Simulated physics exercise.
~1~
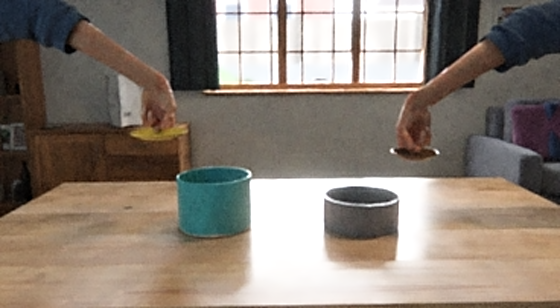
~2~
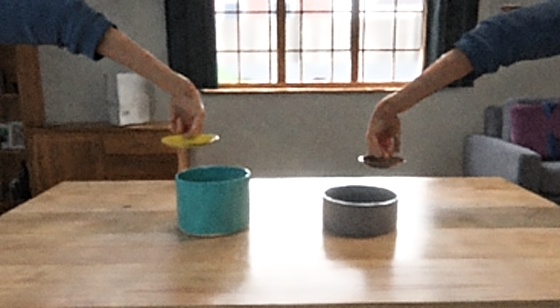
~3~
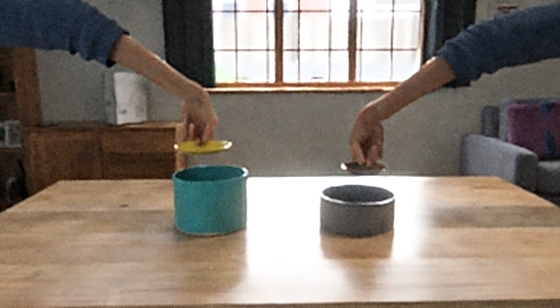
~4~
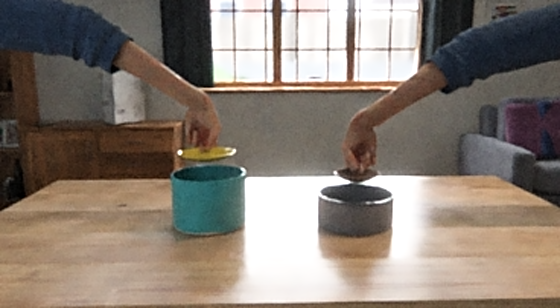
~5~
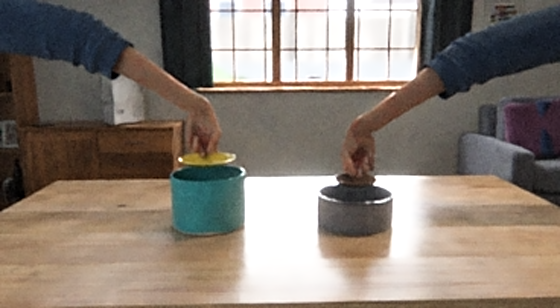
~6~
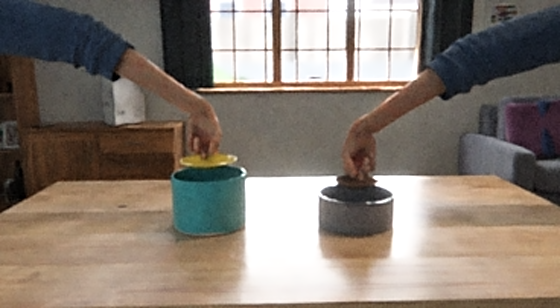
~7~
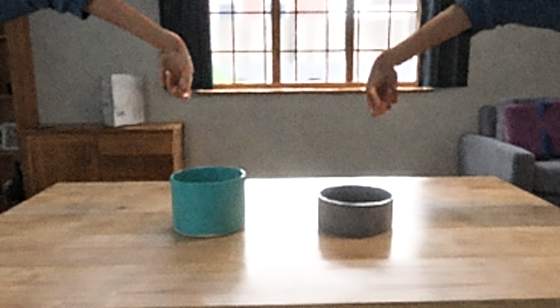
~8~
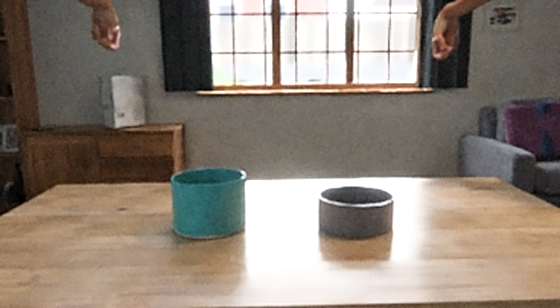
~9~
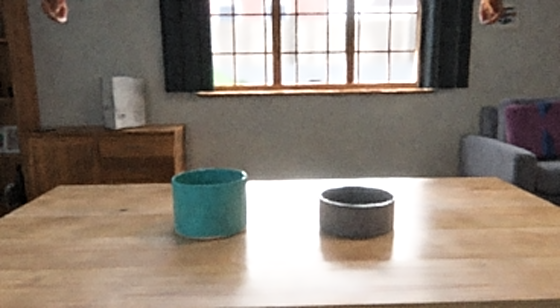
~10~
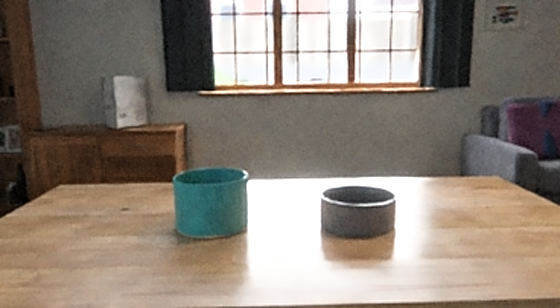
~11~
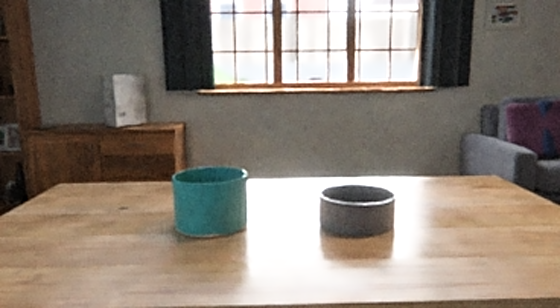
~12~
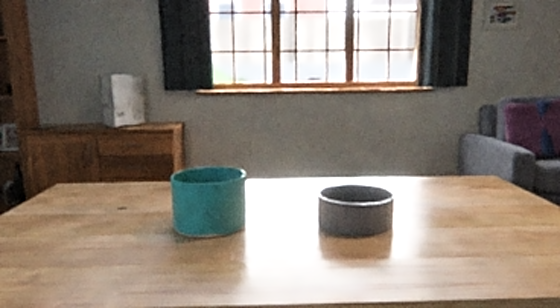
Two hands in blue sleeves reach in from opposite sides above a light wooden table, seen from the front in a slightly swaying view, with a window, a wooden cabinet and a grey sofa behind. The left hand holds a yellow plate, the right a small brown saucer. They move inward and lower these over a teal pot on the left and a shorter dark grey pot on the right. The hands pause at the rims, then let go and withdraw upward, out of view. Both discs have dropped inside, leaving the two pots standing still, uncovered.
